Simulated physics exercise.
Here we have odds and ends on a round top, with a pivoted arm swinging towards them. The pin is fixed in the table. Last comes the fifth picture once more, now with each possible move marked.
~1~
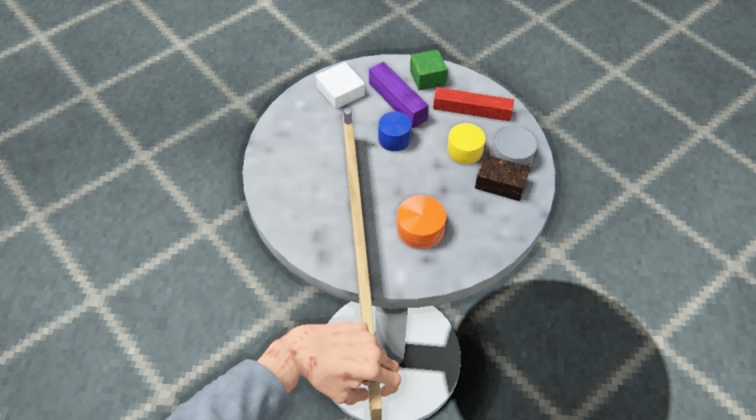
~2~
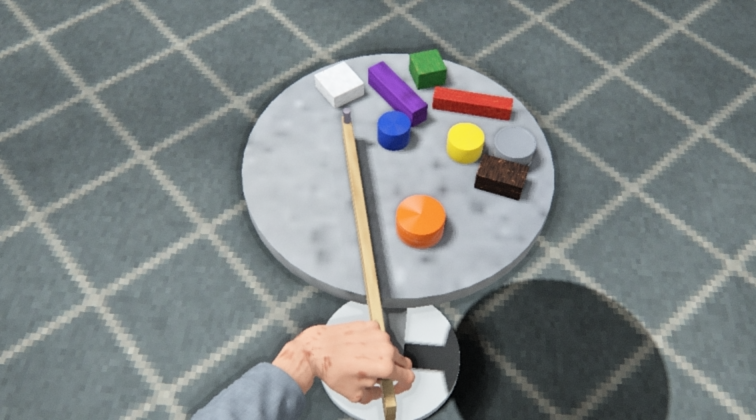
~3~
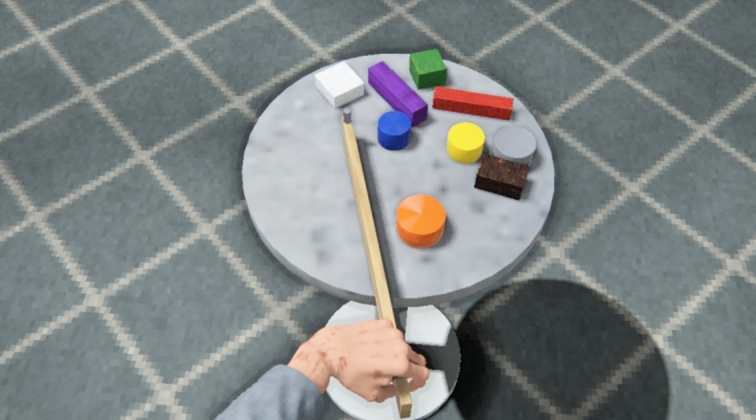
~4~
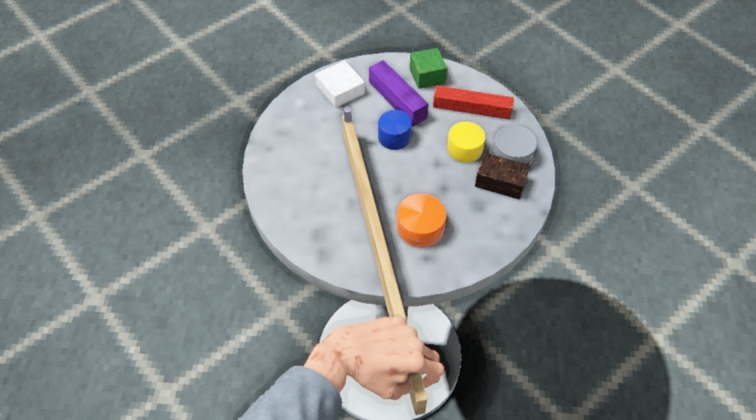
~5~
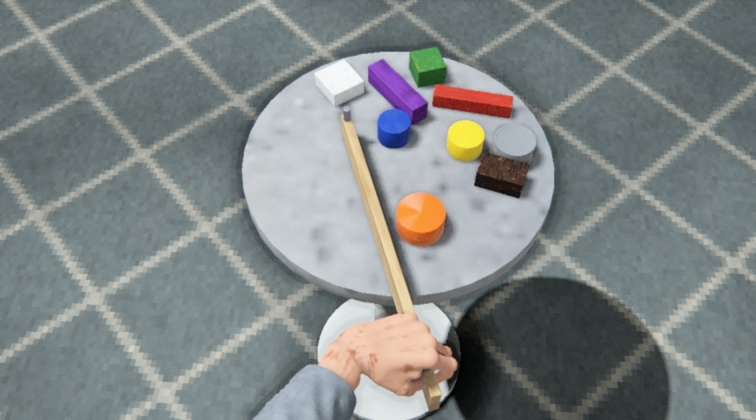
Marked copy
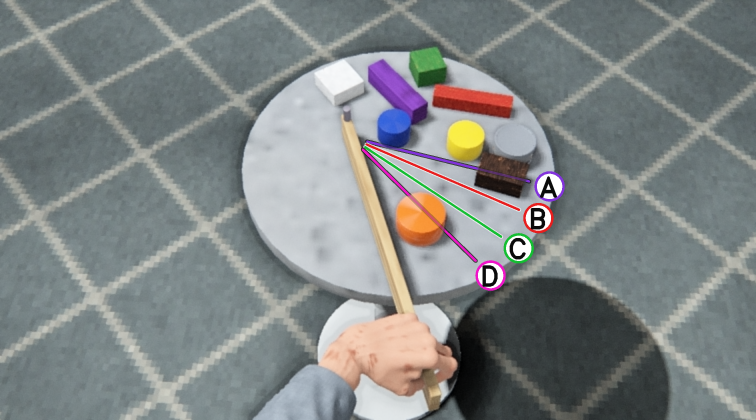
A hand in a grey sleeve grips the near end of a wooden arm over a round grey top, seen from above on a tiled floor. White, purple and green blocks lie at the back, a red bar, yellow and grey tins and a dark brown block to the right, blue and orange tins nearer the middle. The hand slides steadily right, slanting the arm while its far tip barely moves.
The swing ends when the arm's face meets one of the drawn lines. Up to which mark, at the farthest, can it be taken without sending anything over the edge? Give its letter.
No farther than B.
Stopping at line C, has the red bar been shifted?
By then, no.
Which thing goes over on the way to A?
The grey tin goes over.
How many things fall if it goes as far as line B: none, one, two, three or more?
By then, none.
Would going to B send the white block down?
By then, no.
On the copy, A at (447, 161); B at (440, 176); C at (430, 190); D at (416, 202).
On B. First, arm (404, 189); orange tin (444, 210); green block (428, 67).
Then, arm (428, 171); grey tin (517, 145); black block (505, 171).
Finally, arm (439, 158); grey tin (539, 129); black block (519, 159); nothing has fallen.
By contrast, A drops the grey tin; C is safe but short; D is safe but short.
